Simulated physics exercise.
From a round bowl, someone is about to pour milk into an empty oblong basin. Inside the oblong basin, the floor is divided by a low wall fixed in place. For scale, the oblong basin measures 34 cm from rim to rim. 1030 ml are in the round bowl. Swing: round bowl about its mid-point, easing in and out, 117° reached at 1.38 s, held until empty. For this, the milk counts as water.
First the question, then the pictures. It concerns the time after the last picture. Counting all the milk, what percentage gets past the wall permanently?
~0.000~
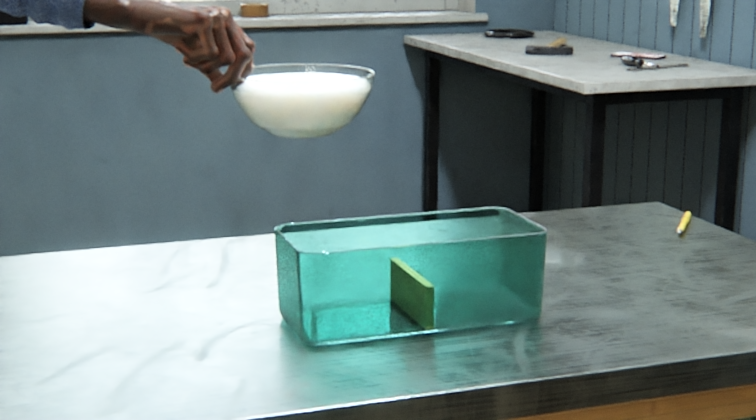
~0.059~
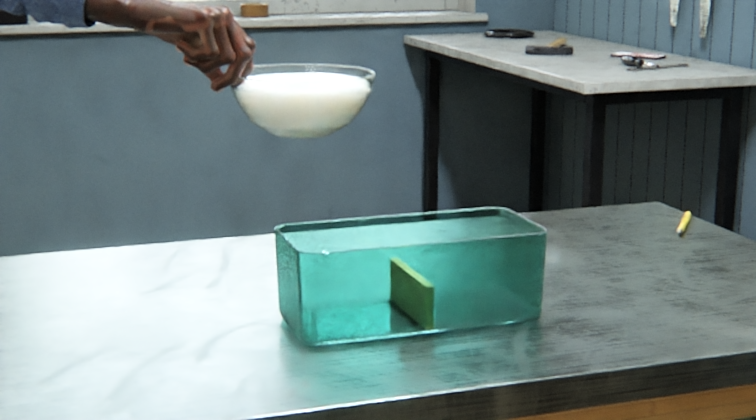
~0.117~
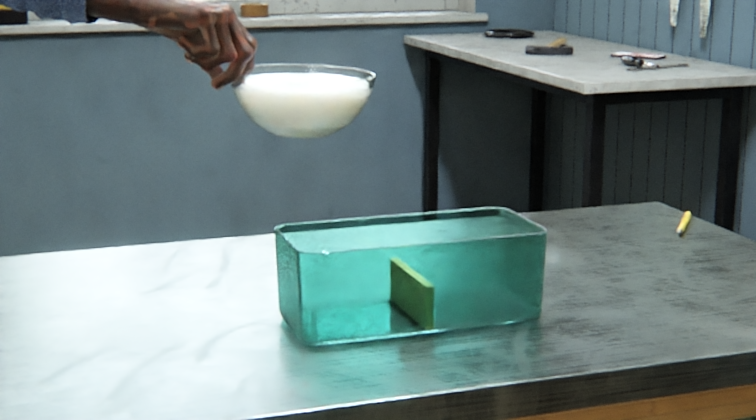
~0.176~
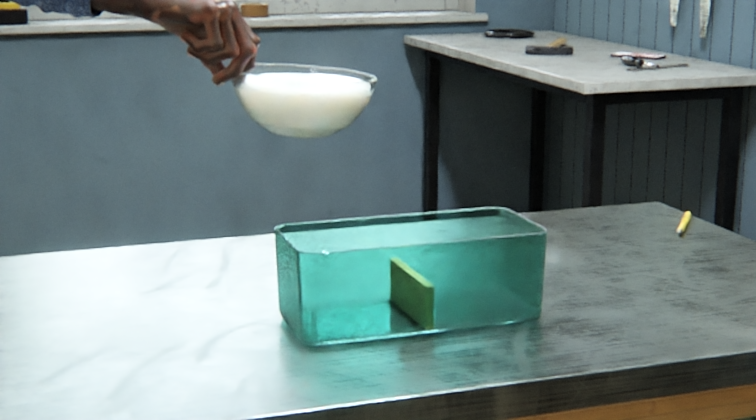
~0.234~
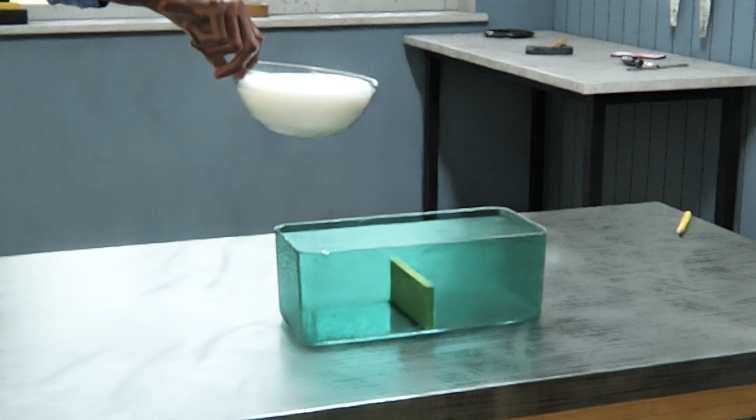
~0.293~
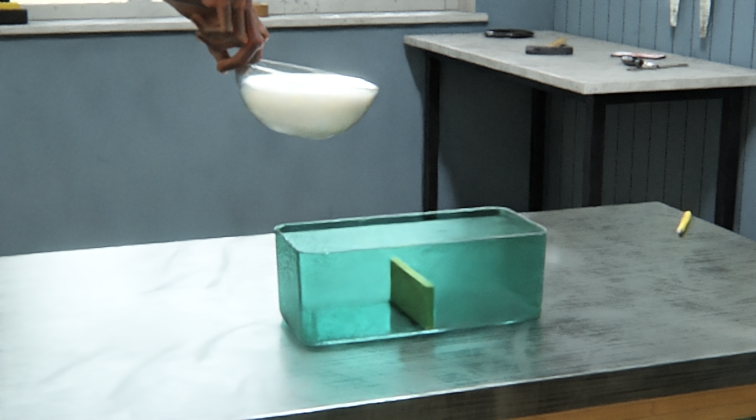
The share past the wall is about 66 per cent.
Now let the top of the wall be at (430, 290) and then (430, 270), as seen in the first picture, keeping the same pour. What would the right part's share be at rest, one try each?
45 then 45 %.
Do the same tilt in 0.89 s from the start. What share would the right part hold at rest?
50 per cent.
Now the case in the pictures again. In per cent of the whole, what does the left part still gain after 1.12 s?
Around 1 per cent.
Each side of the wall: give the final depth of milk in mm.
14 mm left, 30 mm right.
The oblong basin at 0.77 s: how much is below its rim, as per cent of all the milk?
Some 32 per cent.
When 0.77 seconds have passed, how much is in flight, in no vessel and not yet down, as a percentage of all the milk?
Share: Roughly 40 per cent.
After 0.77 s the tilt is 69° and 28 per cent is still to pour, 4 is left of the wall and 29 right of it.
After 1.12 s the tilt is 107° and 0 per cent is still to pour, 31 is left of the wall and 66 right of it.
After 1.48 s the tilt is 117° and 0 per cent is still to pour, 32 is left of the wall and 66 right of it.
After 1.88 s the tilt is 117° and 0 per cent is still to pour, 32 is left of the wall and 66 right of it.
In the end 32 per cent lies left of the wall, 66 right of it and 2 outside.
